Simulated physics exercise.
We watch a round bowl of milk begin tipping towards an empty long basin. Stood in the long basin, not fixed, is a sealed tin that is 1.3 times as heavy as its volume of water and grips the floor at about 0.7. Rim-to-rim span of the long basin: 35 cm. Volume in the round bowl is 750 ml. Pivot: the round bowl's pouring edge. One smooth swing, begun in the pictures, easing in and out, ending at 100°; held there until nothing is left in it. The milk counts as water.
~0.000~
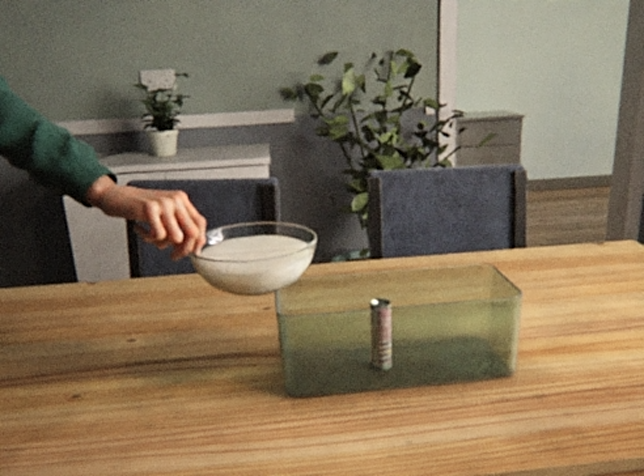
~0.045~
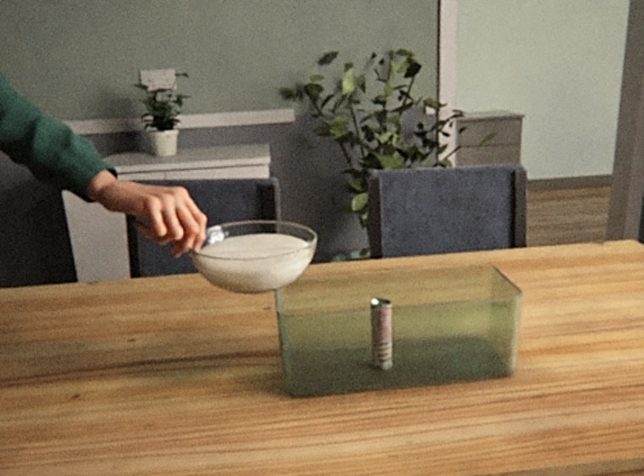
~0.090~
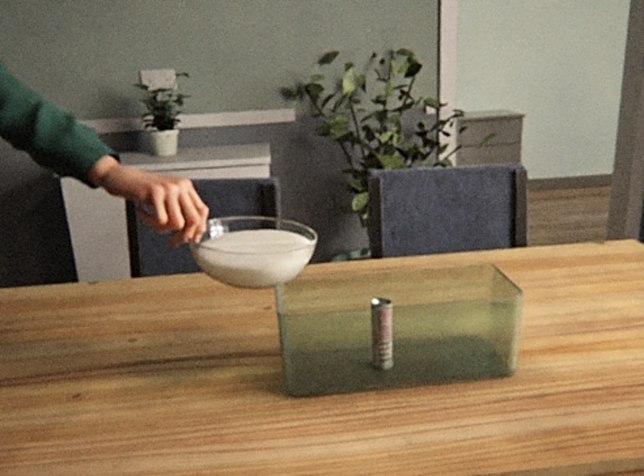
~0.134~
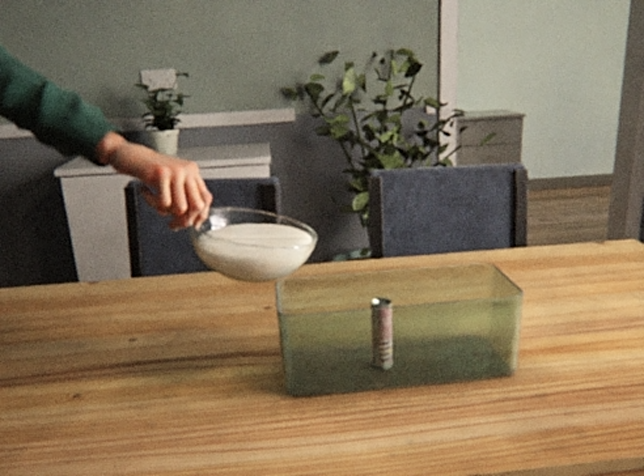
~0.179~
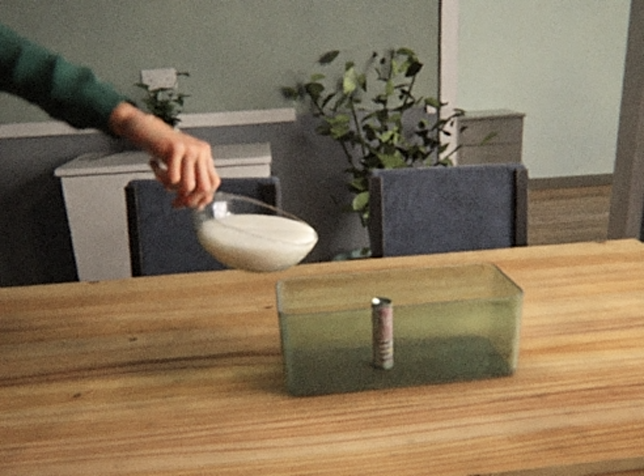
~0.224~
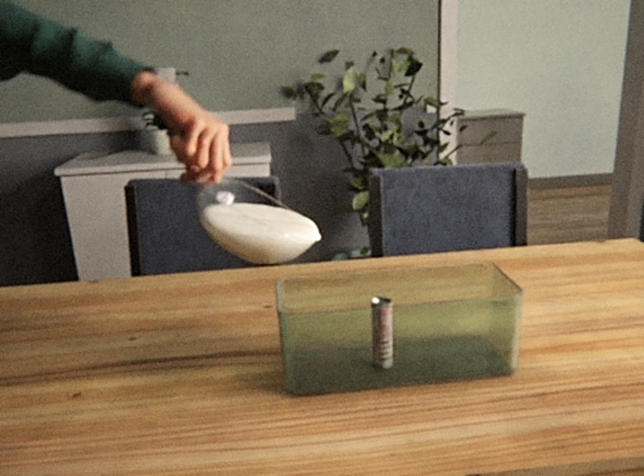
A hand in a green sleeve tilting a glass bowl of milk rightwards beside a clear rectangular basin with a tin standing inside.
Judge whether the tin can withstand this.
It does not keel over.
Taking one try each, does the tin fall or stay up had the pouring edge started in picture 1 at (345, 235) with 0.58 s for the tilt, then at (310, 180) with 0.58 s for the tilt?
First it tips over; then it tips over.
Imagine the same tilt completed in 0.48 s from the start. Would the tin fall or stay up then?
Then it stays up.
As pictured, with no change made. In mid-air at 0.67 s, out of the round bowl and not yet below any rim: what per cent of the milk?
Near 2 percent.
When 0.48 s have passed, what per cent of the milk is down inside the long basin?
About 18 per cent.
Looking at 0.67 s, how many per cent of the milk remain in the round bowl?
I reckon near 0 per cent still sits there.
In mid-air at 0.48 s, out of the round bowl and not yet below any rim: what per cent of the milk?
Near 64 per cent at that time.
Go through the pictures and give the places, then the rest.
It leans 0°; its right rim is at (315, 237); the milk meets the walls at (195, 255) and (311, 246); the long basin's rim runs from (276, 299) to (507, 280); the tin's top is at (380, 306), in the first picture.
It leans 1°; its right rim is at (315, 237); the milk meets the walls at (195, 254) and (311, 245), in the second picture.
It leans 6°; its right rim is at (316, 237); the milk meets the walls at (195, 248) and (311, 242), in the third picture.
It leans 13°; its right rim is at (316, 237); the milk meets the walls at (196, 239) and (312, 237), in the fourth picture.
It leans 22°; its right rim is at (316, 237); the milk meets the walls at (198, 226) and (315, 231), in the fifth picture.
It leans 33°; its right rim is at (315, 236); the milk meets the walls at (201, 211) and (306, 225); 3 per cent is over the edge, in the sixth picture.
After 0.48 s the tilt is 93° and 17 per cent is still to pour; the tin stands where it began.
After 0.67 s the tilt is 100° and 0 per cent is still to pour; the tin stands where it began.
After 0.87 s the tilt is 100° and 0 per cent is still to pour; the tin stands where it began.
After 1.08 s the tilt is 100° and 0 per cent is still to pour; the tin stands where it began.
In the end the tin stands where it began.
